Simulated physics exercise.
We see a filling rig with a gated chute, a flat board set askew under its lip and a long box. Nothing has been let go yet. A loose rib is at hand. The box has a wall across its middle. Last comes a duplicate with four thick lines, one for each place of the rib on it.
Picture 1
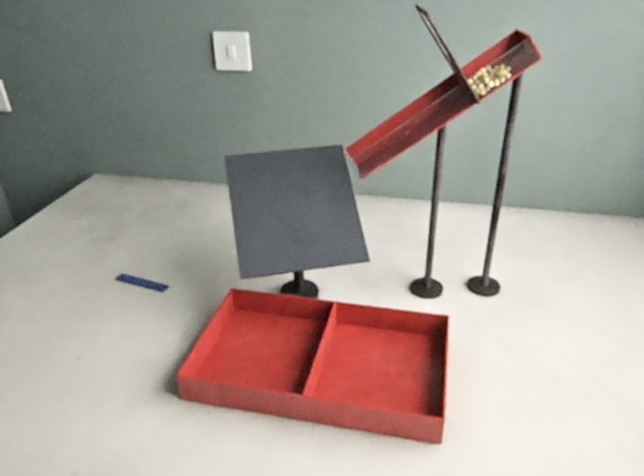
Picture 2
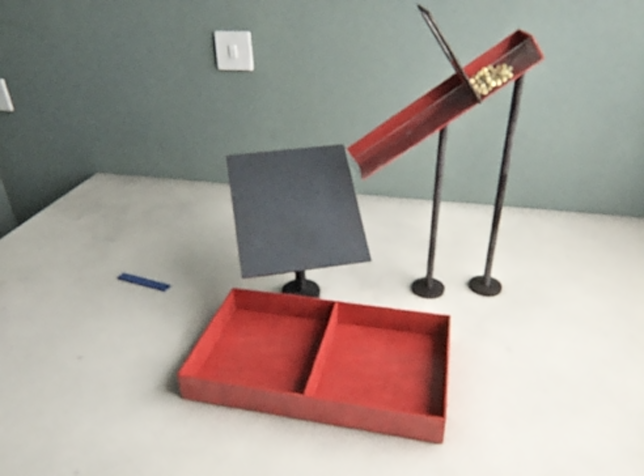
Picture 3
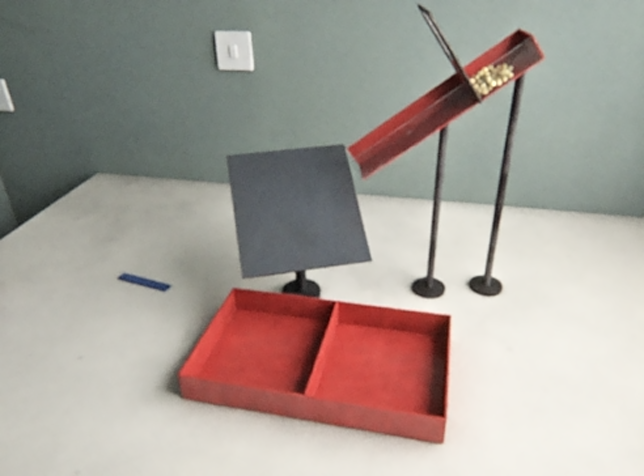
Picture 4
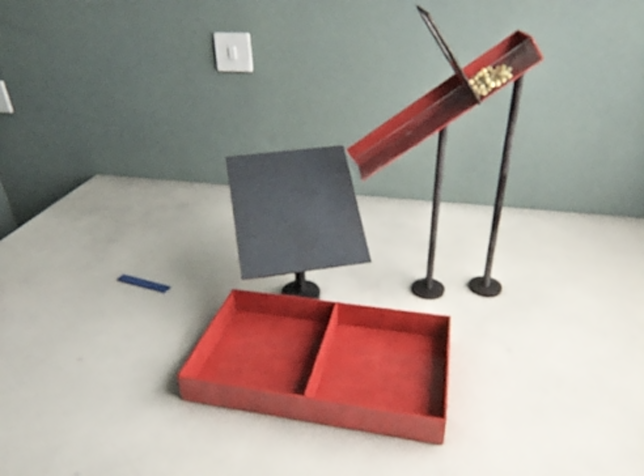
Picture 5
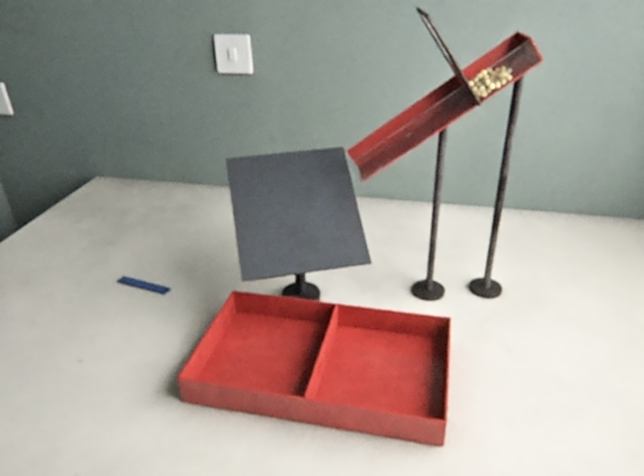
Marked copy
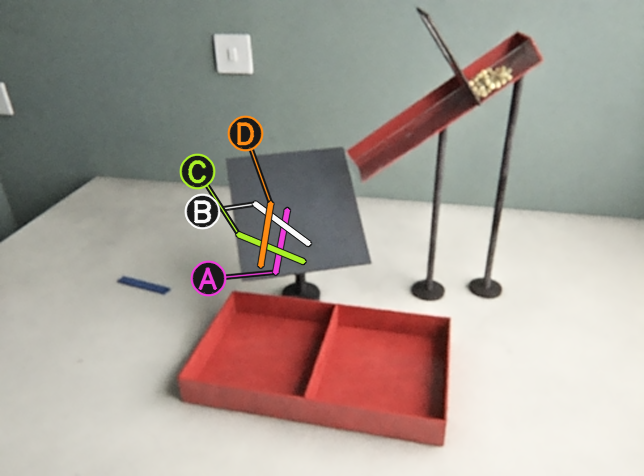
Nothing moved: yellowish beans sat behind a closed gate in a sloping red chute, above a tilted dark board and a red box split in two, with a small blue strip lying off to the left.
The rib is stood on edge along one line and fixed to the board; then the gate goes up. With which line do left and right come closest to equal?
Line C does it best.
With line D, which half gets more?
The left half.
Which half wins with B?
Right.
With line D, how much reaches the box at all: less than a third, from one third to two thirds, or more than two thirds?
Line D gives more than two thirds.
On the marked copy, line A from (287, 210) to (275, 272); line B from (255, 203) to (308, 243); line C from (238, 234) to (303, 261); line D from (270, 203) to (260, 265).
With A, of what is caught, almost all in the left half, about a tenth in the right.
With B, of what is caught, about a tenth in the left half, the larger part in the right.
With C, of what is caught, roughly half in the left half, roughly half in the right.
With D, of what is caught, almost all in the left half, about a tenth in the right.
